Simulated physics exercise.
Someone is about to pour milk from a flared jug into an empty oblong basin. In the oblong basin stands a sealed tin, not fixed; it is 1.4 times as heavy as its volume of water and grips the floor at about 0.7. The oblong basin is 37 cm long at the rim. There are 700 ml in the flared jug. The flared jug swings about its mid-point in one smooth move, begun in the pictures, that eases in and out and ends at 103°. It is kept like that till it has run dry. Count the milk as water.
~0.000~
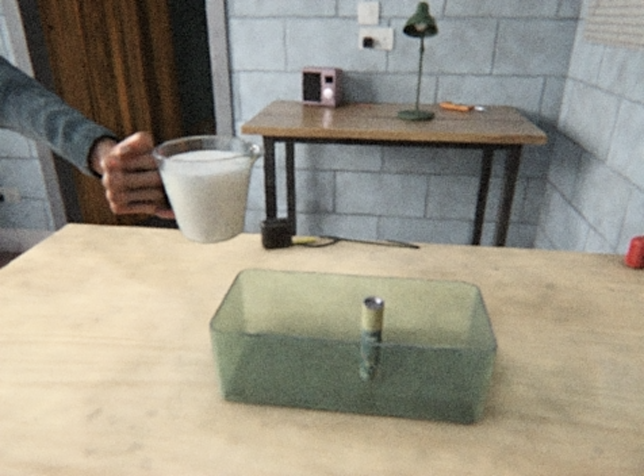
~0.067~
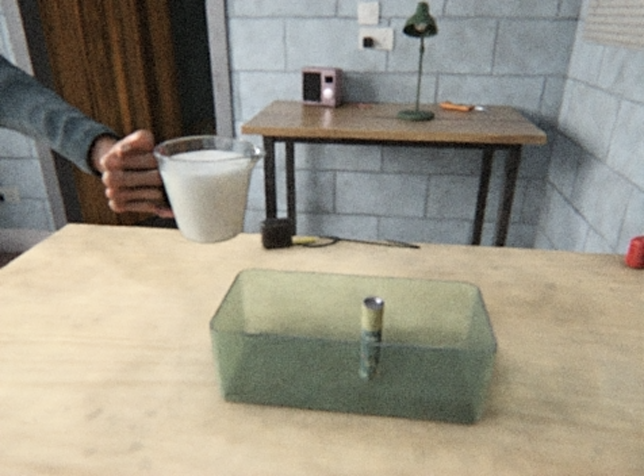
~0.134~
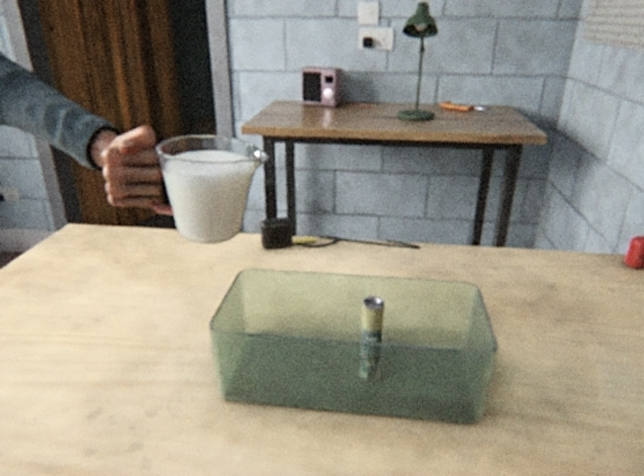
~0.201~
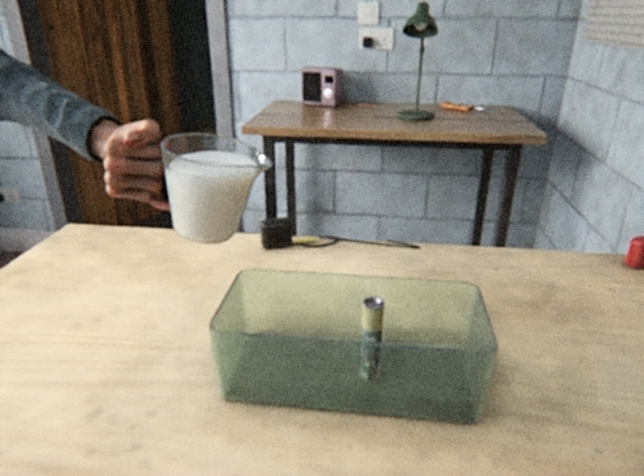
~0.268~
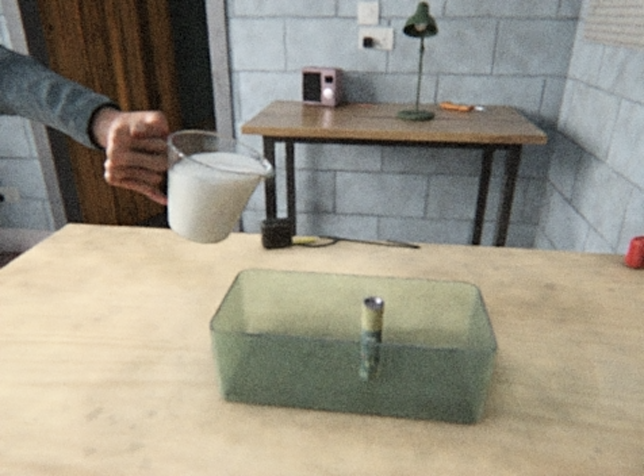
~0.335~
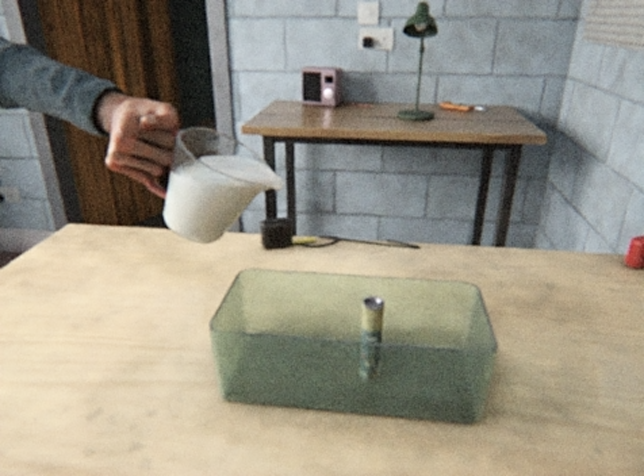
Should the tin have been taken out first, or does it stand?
It keeps standing.
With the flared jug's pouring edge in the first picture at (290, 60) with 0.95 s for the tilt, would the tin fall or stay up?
Then it goes over.
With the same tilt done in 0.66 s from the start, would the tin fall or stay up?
The tin remains upright.
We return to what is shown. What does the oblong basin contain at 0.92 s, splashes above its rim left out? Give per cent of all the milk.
Near 80 in a hundred.
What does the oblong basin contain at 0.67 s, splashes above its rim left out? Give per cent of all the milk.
Near 22 in a hundred.
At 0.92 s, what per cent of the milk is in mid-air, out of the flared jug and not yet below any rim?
About 12 per cent.
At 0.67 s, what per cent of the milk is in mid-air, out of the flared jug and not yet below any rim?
About 28 per cent.
By 0.67 s the tilt is 82° and 51 per cent is still to pour; the tin stands where it began.
By 0.92 s the tilt is 103° and 8 per cent is still to pour; the tin stands where it began.
By 1.17 s the tilt is 103° and 0 per cent is still to pour; the tin stands where it began.
By 1.45 s the tilt is 103° and 0 per cent is still to pour; the tin stands where it began.
At rest the tin stands where it began.
